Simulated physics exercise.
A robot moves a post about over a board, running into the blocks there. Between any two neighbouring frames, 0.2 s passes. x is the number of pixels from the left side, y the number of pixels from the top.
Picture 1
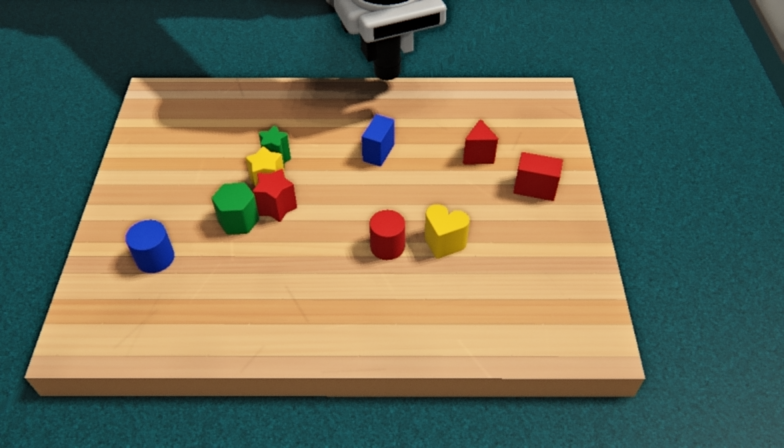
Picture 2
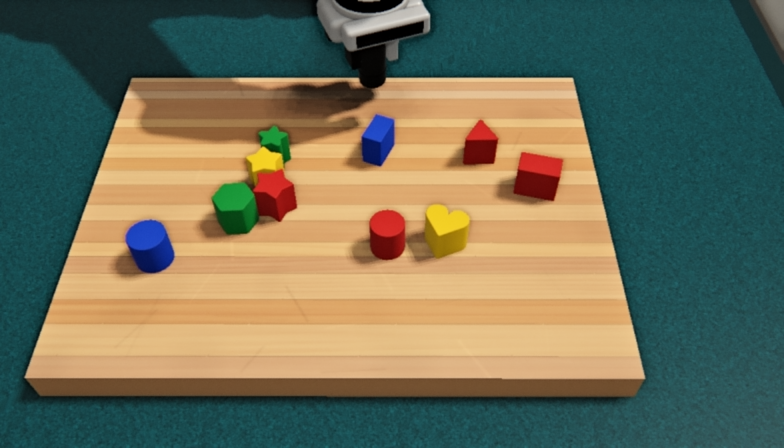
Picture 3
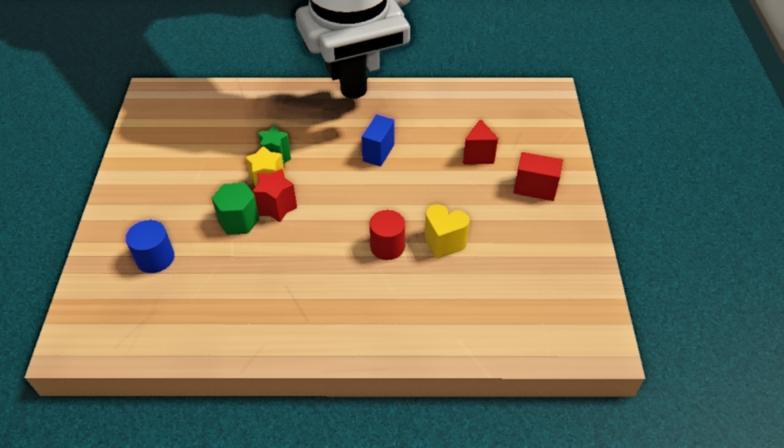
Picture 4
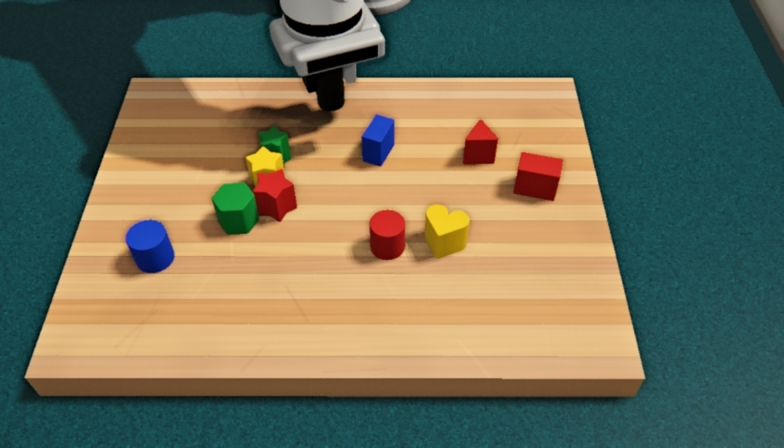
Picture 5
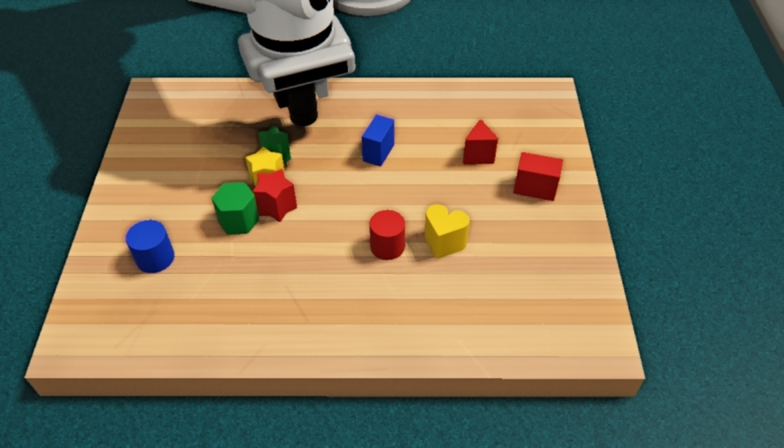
In this clip, a robot arm moves its dark post leftward and slightly down over the upper part of a wooden board, nearing a green star block, while the red, blue, yellow and green blocks all stay still.
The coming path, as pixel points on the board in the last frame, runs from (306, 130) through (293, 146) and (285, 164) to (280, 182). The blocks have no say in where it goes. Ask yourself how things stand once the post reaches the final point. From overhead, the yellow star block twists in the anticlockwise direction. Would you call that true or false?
That is true.
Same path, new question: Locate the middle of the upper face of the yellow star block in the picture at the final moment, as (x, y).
At (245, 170).
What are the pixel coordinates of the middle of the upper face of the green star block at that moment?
The middle of its upper face should be somewhere near (251, 149).
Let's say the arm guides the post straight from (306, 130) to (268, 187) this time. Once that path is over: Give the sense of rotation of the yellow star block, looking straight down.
Viewed from above: Anti-clockwise.
The first path, step by step. Halfway along, post at (286, 143); yellow star block at (260, 161); green star block at (262, 141).
At the end, post at (278, 171); yellow star block at (245, 170), turned 45° anticlockwise; green star block at (251, 149), turned 65° clockwise; red star block still.
